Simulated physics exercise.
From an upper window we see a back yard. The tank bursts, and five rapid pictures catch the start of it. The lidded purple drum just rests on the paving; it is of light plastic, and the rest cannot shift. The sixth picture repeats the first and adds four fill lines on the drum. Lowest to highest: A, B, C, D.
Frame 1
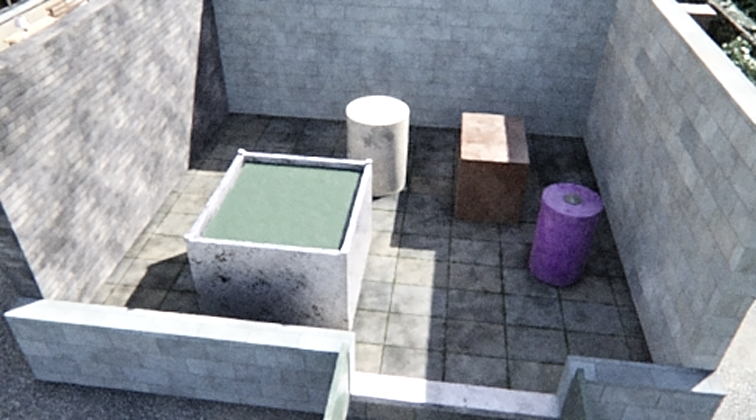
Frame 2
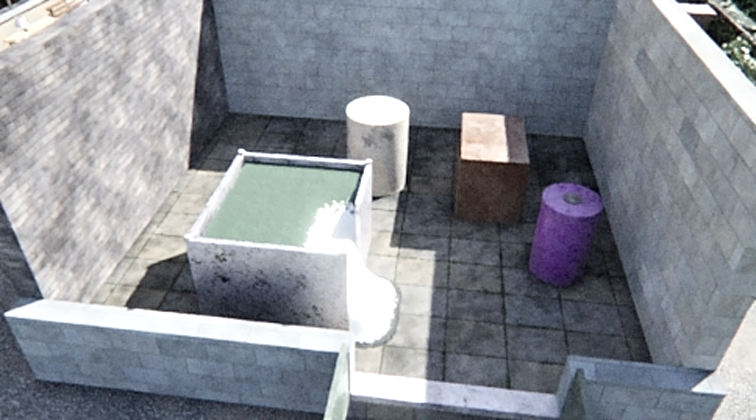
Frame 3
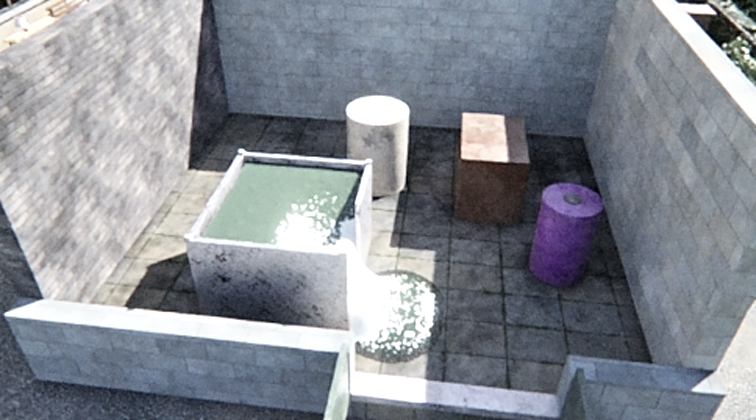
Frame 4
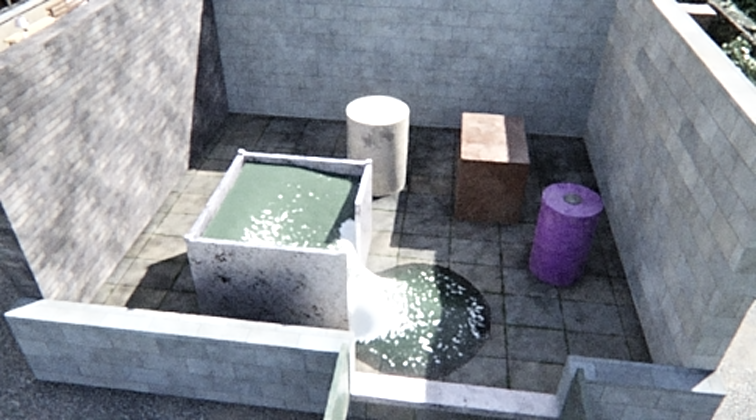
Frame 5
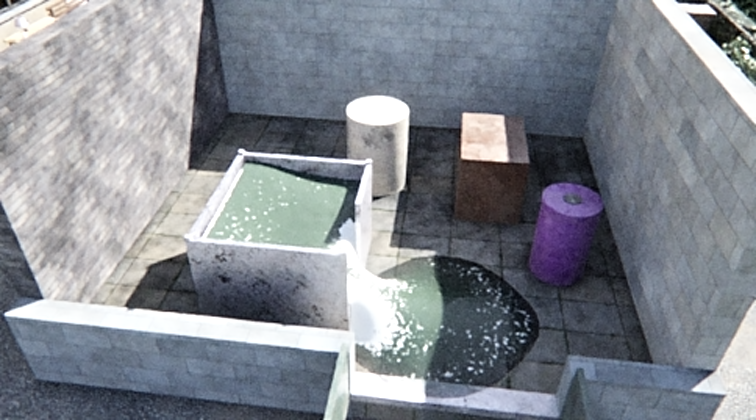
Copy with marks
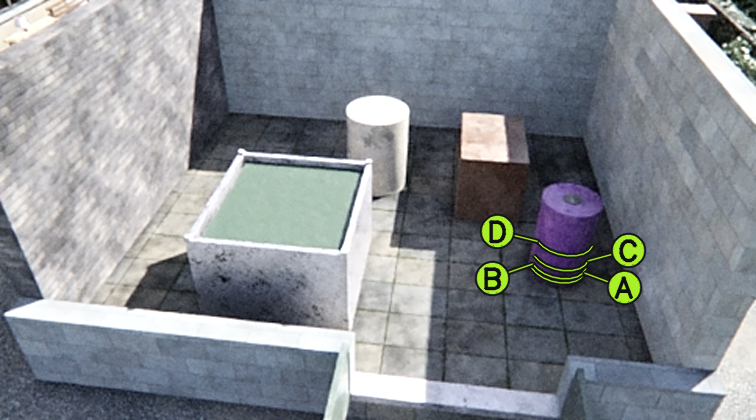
A walled yard's full tank pours water out, and a dark puddle spreads rightward across the paving.
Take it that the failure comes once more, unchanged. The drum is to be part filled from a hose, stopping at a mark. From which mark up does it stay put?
I would pick mark D.
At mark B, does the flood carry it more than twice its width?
Yes.
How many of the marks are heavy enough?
One of the four.
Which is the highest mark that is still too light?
The answer is C.
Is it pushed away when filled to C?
Yes, that goes wrong.
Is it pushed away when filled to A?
Yes.
In lime, A at (560, 282); B at (561, 278); C at (563, 270); D at (567, 255); from the bottom up A, B, C, D.
With A, it is pushed about 6 times its own width away.
With B, it is pushed about 5 times its own width away.
With C, it is pushed about its own width away.
With D, it does not move.
